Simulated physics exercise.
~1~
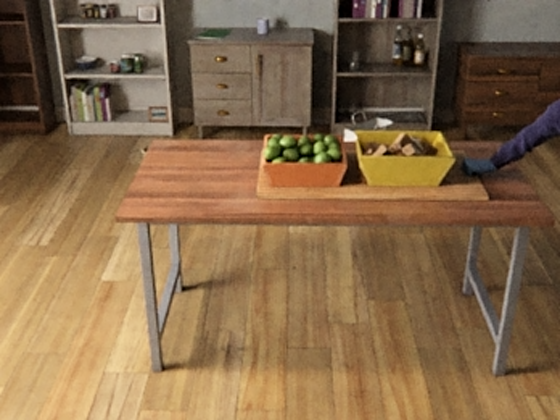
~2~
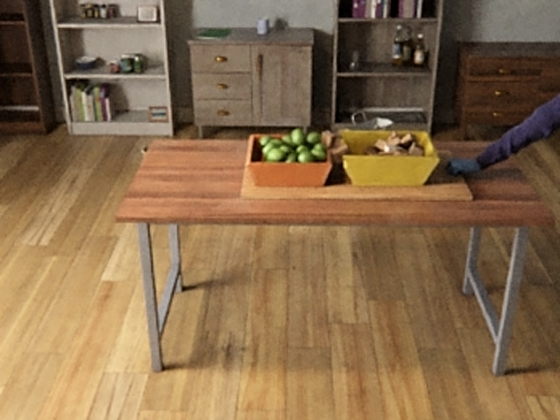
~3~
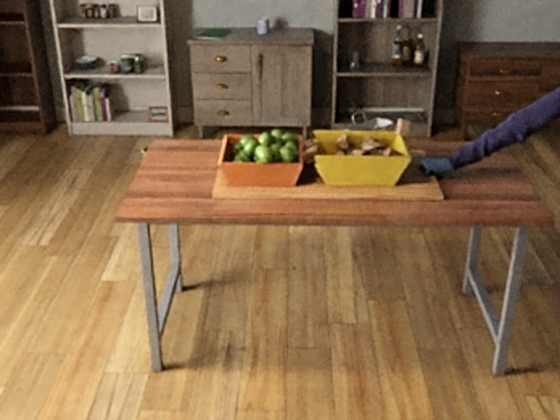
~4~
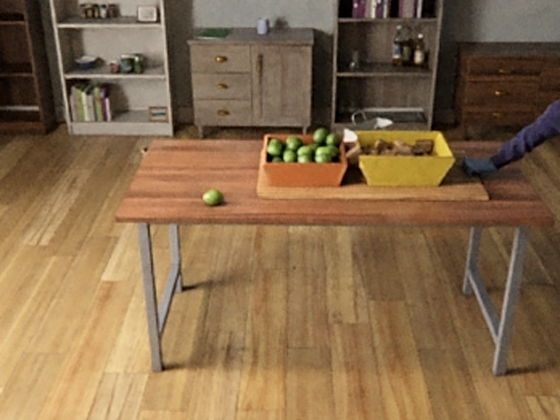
In a room with a wooden floor and shelves along the back wall, a long table holds a board bearing an orange container of limes beside a yellow container of small brown parcels. A dark-gloved hand in a purple sleeve reaches in from the right and grips the board's end. The board slides left, carrying both containers with it, and the loose contents shift inside. It travels a little further left, then moves back to the right. At the end, the board is back where it began, and a single lime lies on the tabletop to its left.
